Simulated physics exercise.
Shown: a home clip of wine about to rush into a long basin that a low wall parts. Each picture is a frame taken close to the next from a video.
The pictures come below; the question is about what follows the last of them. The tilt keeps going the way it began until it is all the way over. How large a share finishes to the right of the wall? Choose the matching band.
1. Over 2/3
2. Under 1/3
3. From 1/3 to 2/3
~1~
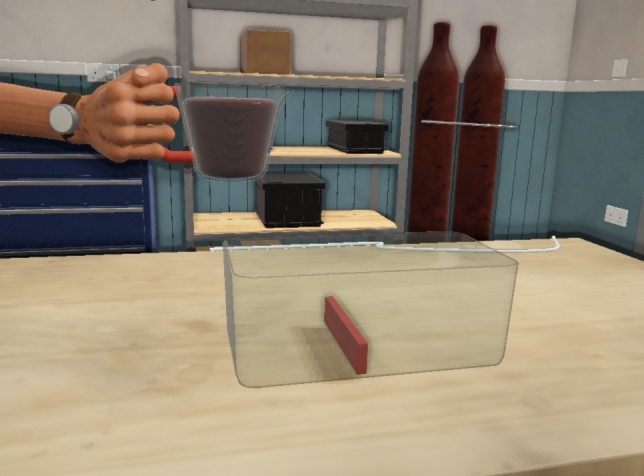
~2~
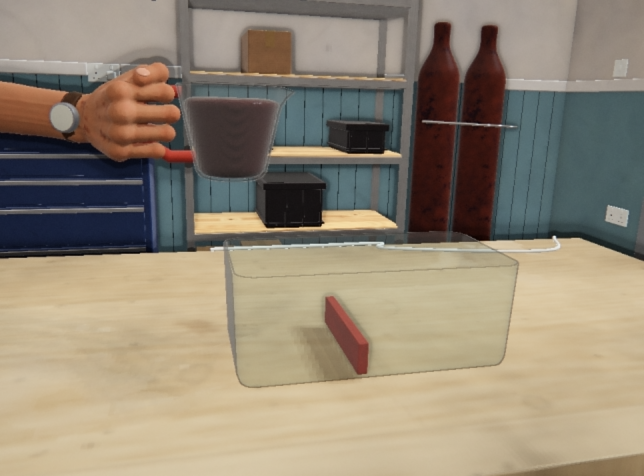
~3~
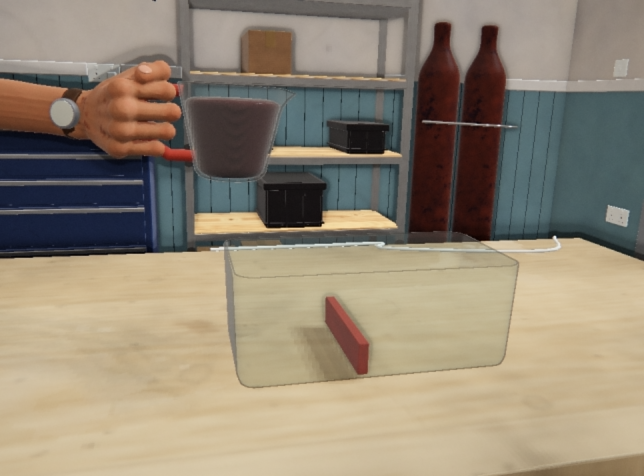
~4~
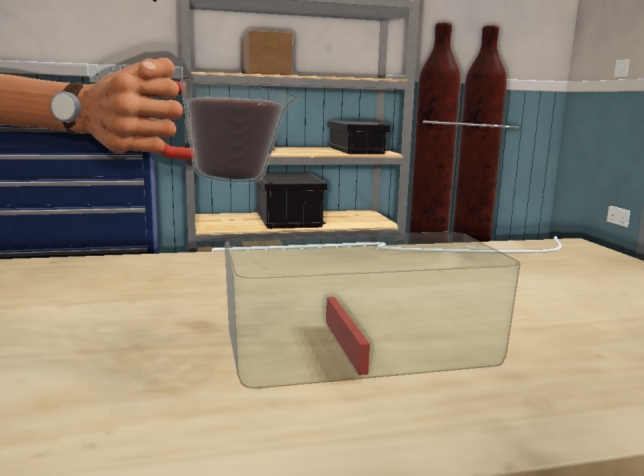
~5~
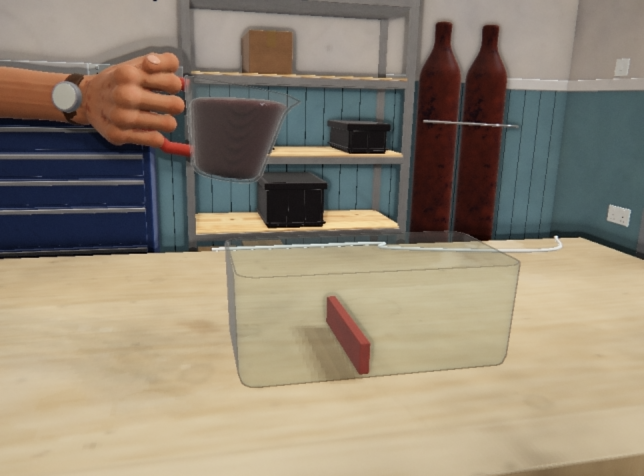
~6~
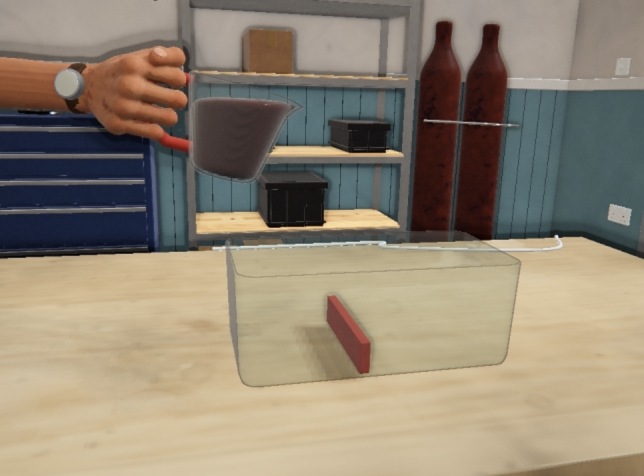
From 1/3 to 2/3 (3).
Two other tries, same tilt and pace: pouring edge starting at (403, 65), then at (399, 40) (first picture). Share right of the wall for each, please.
It comes to 90 % the first time and 90 % the second.
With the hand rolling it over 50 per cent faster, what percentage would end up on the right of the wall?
Near 40 in a hundred.
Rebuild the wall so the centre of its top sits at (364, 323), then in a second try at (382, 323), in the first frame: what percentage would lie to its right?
It would come to roughly 15 per cent the first time and roughly 10 per cent the second.
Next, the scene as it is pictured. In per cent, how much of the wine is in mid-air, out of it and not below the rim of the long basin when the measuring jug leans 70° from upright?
It works out to about 25 percent.
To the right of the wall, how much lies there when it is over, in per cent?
Close to 50 per cent.
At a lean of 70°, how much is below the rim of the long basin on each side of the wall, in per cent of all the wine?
Left side 5 in a hundred, right side 15 in a hundred.
A moment on, the measuring jug is tipped part way and 58 per cent is still to pour, 4 is left of the wall and 15 right of it.
Next, the measuring jug is tipped right over and 4 per cent is still to pour, 41 is left of the wall and 48 right of it.
Then the measuring jug is tipped right over and 0 per cent is still to pour, 50 is left of the wall and 49 right of it.
Later the measuring jug is tipped right over and 0 per cent is still to pour, 51 is left of the wall and 49 right of it.
In the end 51 per cent lies left of the wall, 49 right of it and 1 outside.
